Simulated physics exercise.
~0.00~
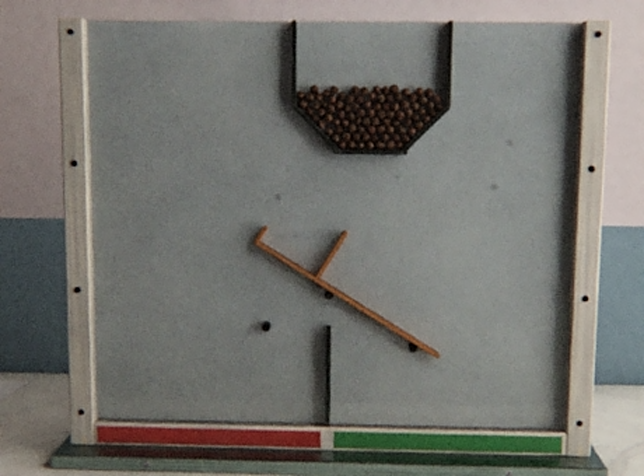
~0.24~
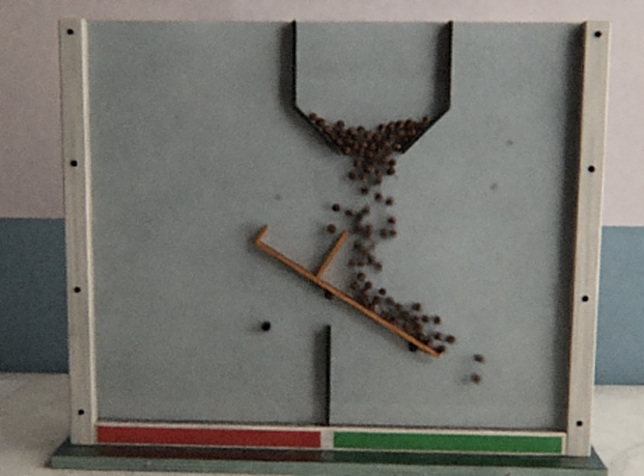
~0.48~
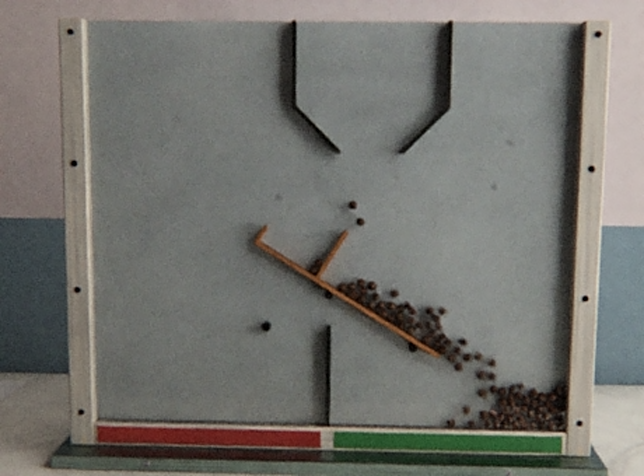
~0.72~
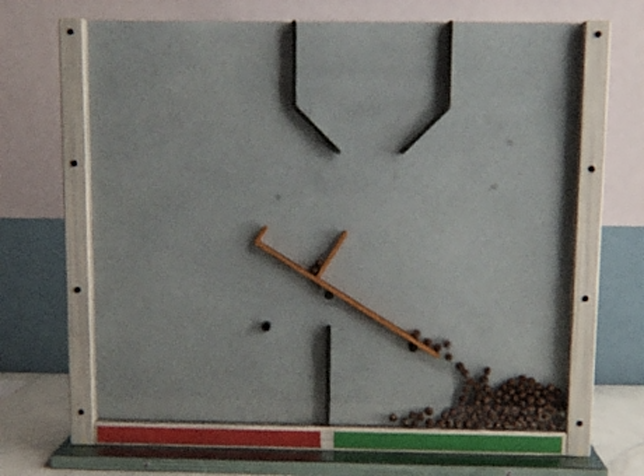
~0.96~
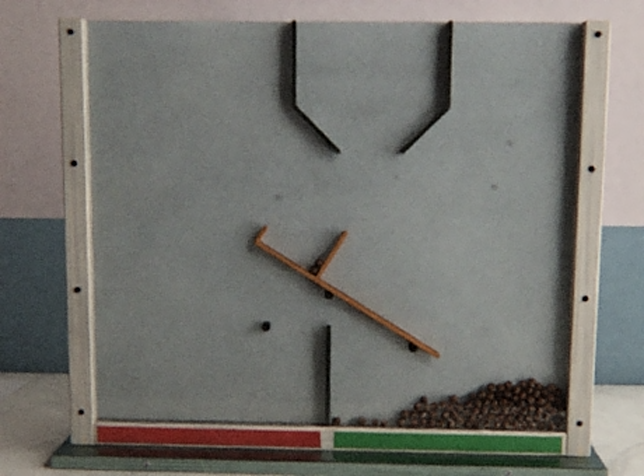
An upright grey-blue panel with pale side rails stands on a green base before a pink and blue wall, seen straight on. Dark brown beads fill a black-edged hopper at the top, above an orange tilted tray with a short upright arm, its right end low. Red and green strips mark the left and right bins, split by a black divider. The beads pour from the hopper onto the tray, slide down to the right and drop off its end. They pile against the right wall and spread leftward, finally resting above the green strip, with the red side empty.
